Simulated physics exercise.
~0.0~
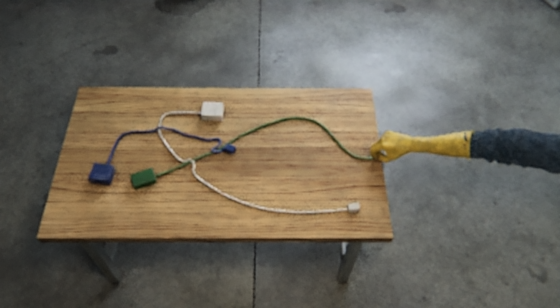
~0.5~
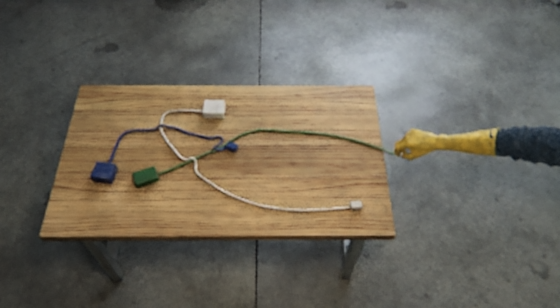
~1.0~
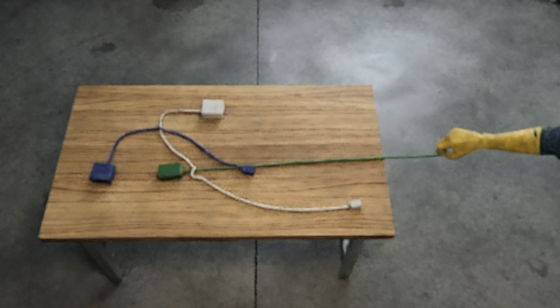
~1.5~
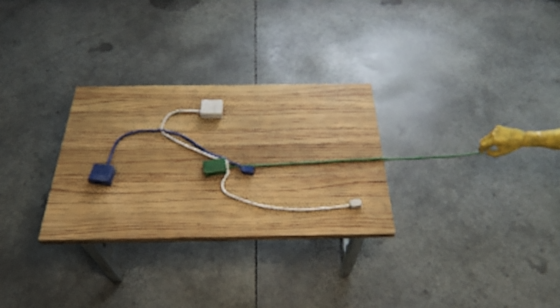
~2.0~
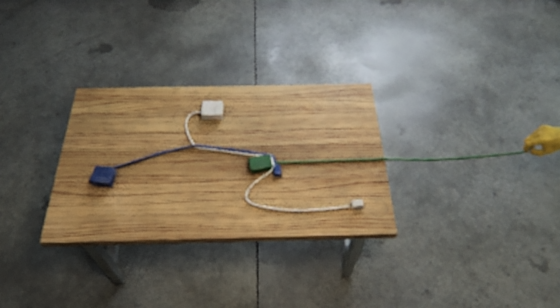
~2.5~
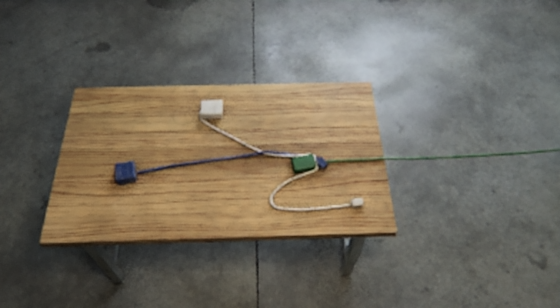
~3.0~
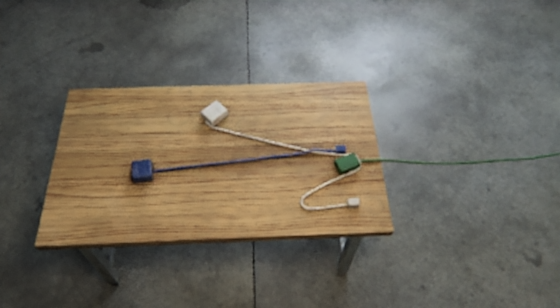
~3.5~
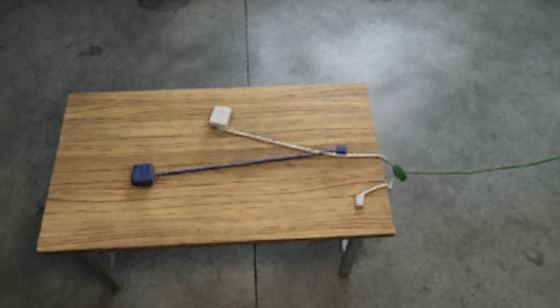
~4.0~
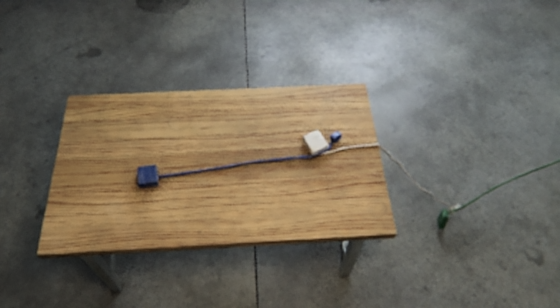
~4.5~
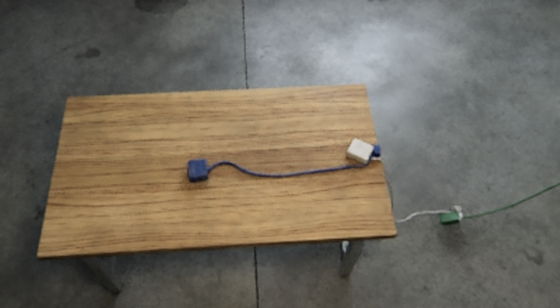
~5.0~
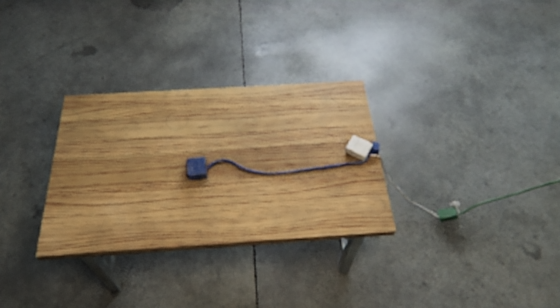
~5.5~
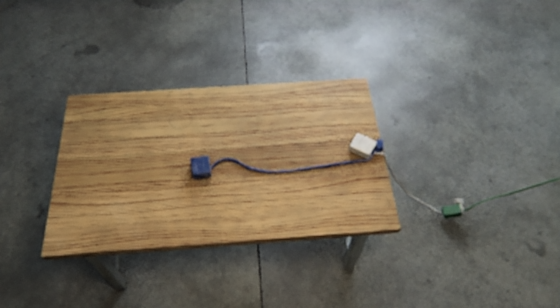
Yellow-gloved hand pulling green cable off a wooden table's right edge, its charger dragging white cable over and shifting both remaining chargers.
